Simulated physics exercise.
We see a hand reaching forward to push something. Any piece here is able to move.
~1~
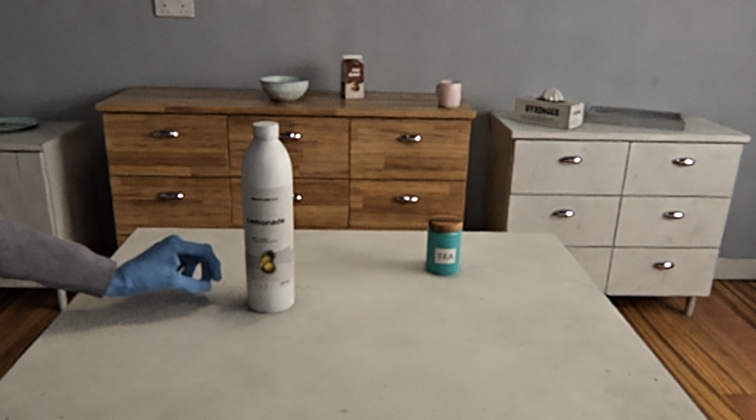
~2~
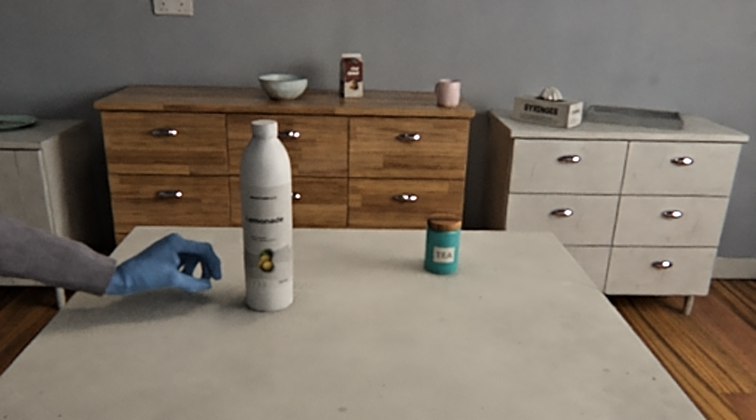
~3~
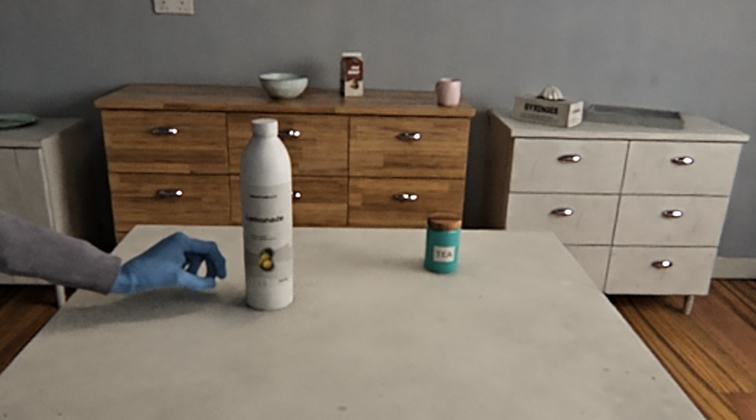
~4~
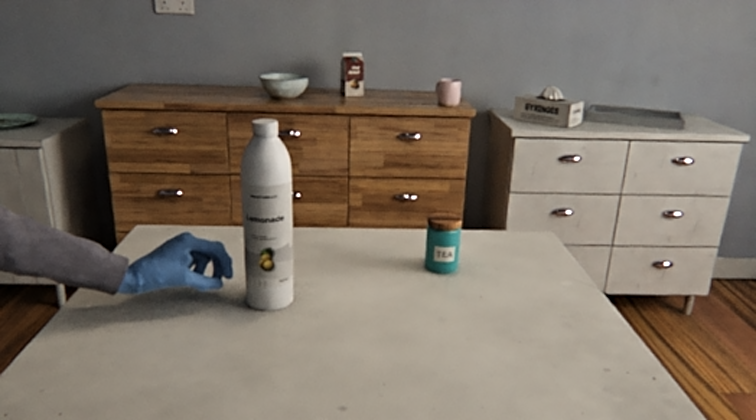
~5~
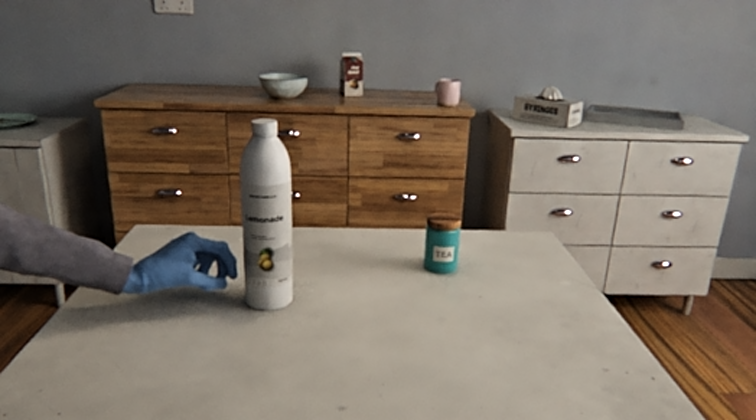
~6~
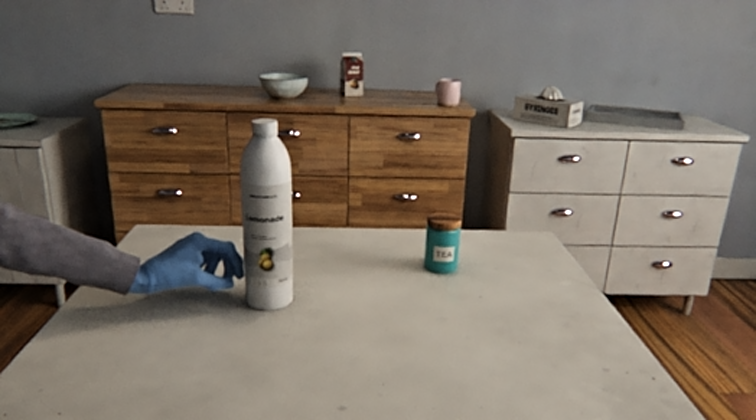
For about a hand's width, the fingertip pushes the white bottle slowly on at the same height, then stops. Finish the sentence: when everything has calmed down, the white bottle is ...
When everything has calmed down, the white bottle is upright.
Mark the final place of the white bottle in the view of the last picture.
End point in the final view: About (346, 216).
Then, 0.40 s on from there, white bottle shifted a little near (282, 215).
Then, 0.80 s on from there, white bottle shifted about its own width near (304, 215).
Then, 1.10 s on from there, white bottle shifted about its own width near (319, 216).
Then, 1.50 s on from there, white bottle shifted about its own width near (340, 216).
In the end, moved from the start, white bottle. At the end, from the last picture's camera, white bottle near (346, 216).
